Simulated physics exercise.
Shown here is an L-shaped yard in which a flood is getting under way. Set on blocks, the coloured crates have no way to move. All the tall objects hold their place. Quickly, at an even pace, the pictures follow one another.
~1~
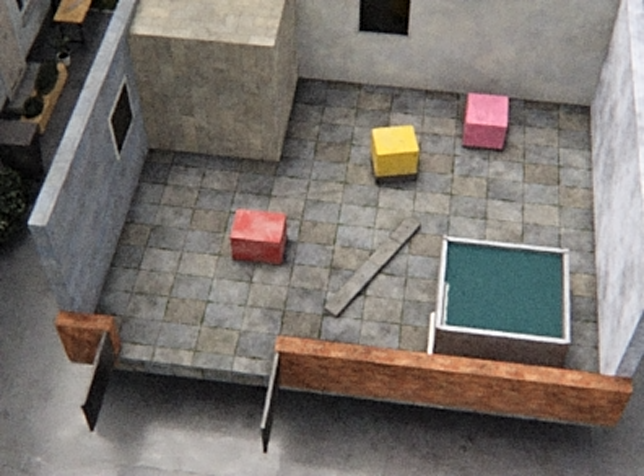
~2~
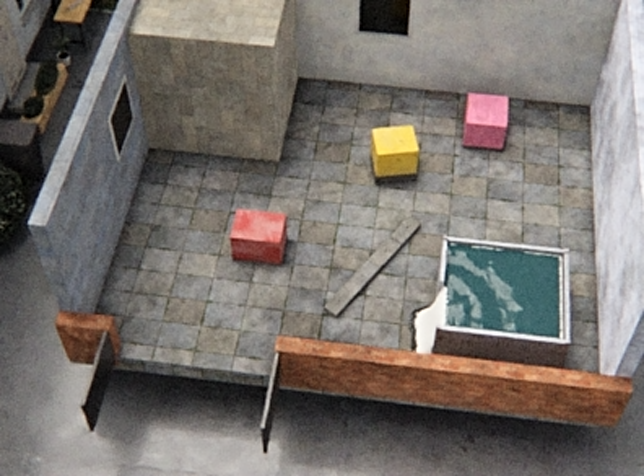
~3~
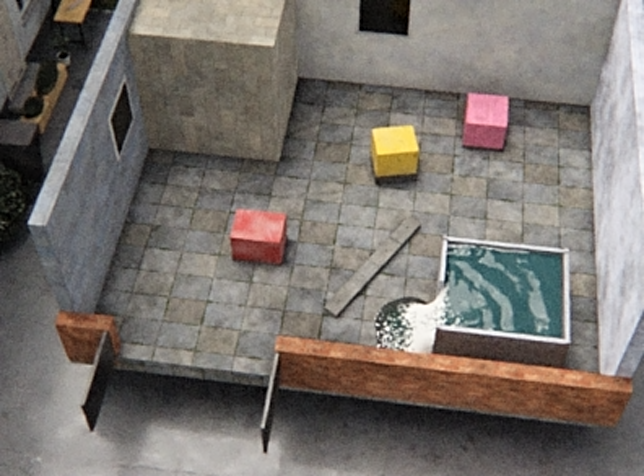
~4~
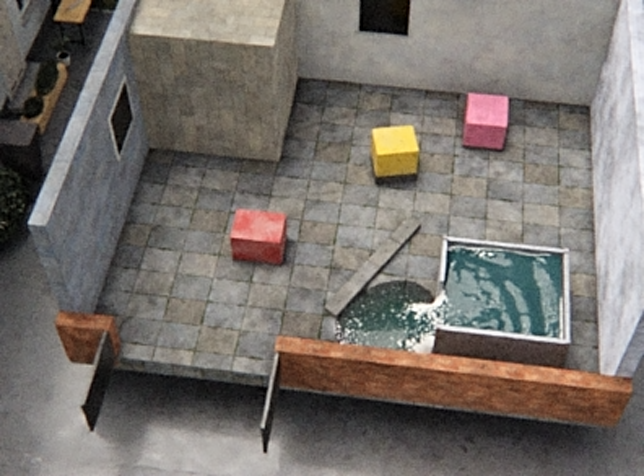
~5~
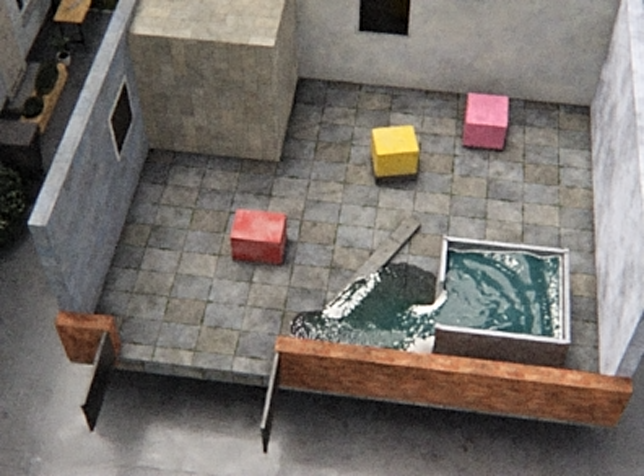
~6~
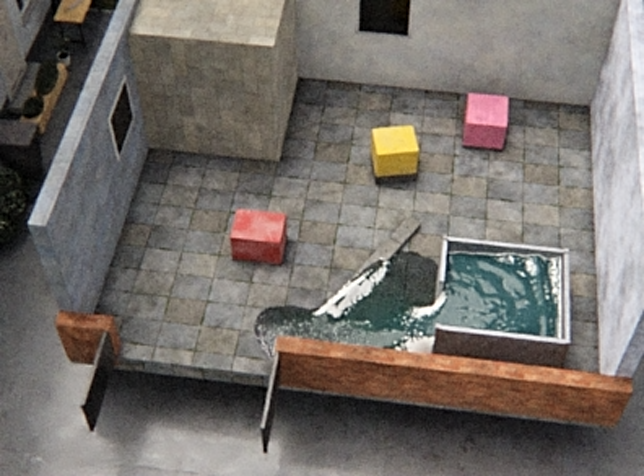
Water sits still in a square tank in a paved, walled yard, then pours out through a gap in its left side. It spreads leftward over the paving along the low brick wall, washing against a slanting plank and reaching the wall's left end, while the red, yellow and pink crates stay still.
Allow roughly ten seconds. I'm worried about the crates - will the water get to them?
Here is how it goes: The pink crate is spared; the yellow crate is spared; the red crate gets water on it.
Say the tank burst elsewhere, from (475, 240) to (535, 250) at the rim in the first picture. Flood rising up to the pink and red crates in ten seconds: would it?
Result: Pink crate reached, red crate reached.
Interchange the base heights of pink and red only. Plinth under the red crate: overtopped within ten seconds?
The red crate is reached.
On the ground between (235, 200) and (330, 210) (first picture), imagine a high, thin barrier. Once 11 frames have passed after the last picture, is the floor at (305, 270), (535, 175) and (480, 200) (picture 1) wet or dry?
In turn: Flooded, free of water, no water.
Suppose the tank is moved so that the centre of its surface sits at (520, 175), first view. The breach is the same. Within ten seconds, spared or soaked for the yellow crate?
Result: Yellow is swamped.
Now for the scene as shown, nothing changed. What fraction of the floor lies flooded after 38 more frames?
Around 65 in a hundred.
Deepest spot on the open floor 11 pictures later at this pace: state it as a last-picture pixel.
Check close to (103, 290).
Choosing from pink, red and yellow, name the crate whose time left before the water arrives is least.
I'd pick the one in red.
A moment on, water covers 25 % of the floor; the pink crate not reached, the yellow crate not reached, the red crate water round its plinth.
Next, water covers 35 % of the floor; the pink crate not reached, the yellow crate not reached, the red crate water round its plinth.
Then, water covers 50 % of the floor; the pink crate not reached, the yellow crate water round its plinth, the red crate water round its plinth.
Later, water covers 65 % of the floor; the pink crate not reached, the yellow crate water round its plinth, the red crate water round its plinth.
In the end, water covers 90 % of the floor; the pink crate stayed above the water, the yellow crate stayed above the water, the red crate was topped.
